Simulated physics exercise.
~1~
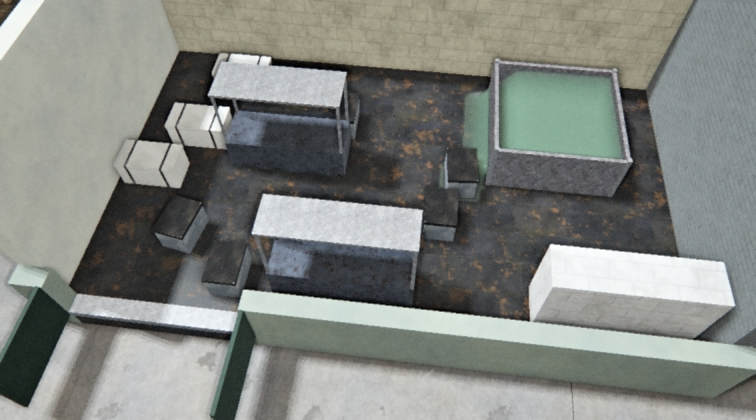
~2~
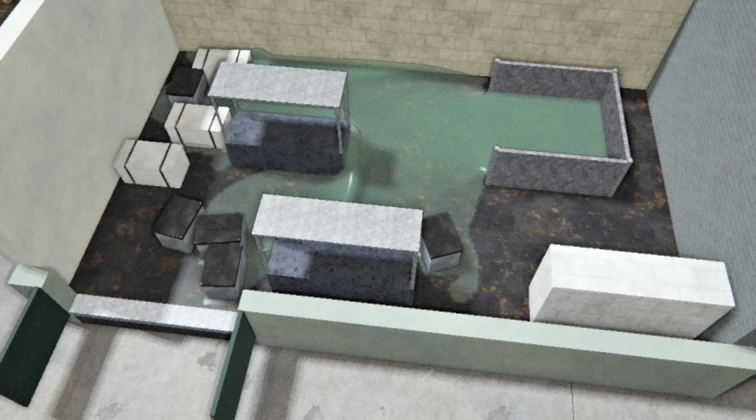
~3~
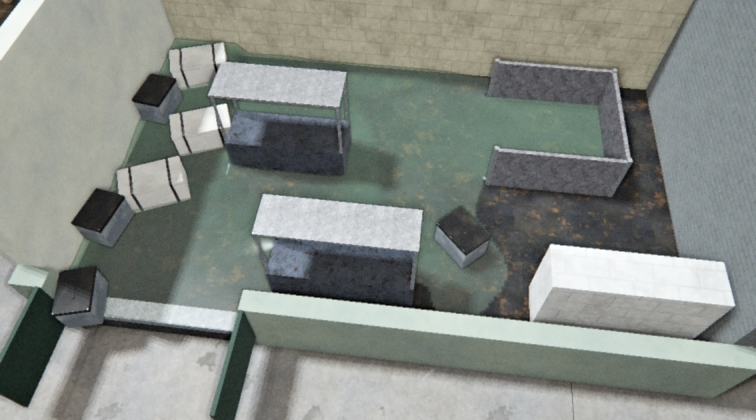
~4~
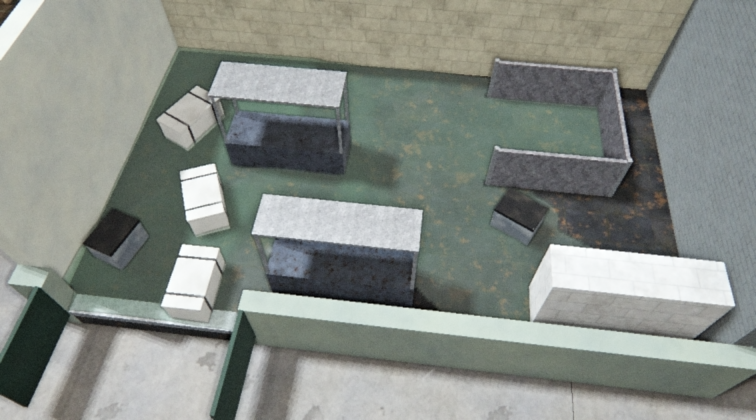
The clip shows a walled bay with tables, pale boxes and dark-topped boxes as greenish water pours from a tank on the right, spreads across the floor and shifts the boxes, leaving three pale ones and two dark-topped ones in view.
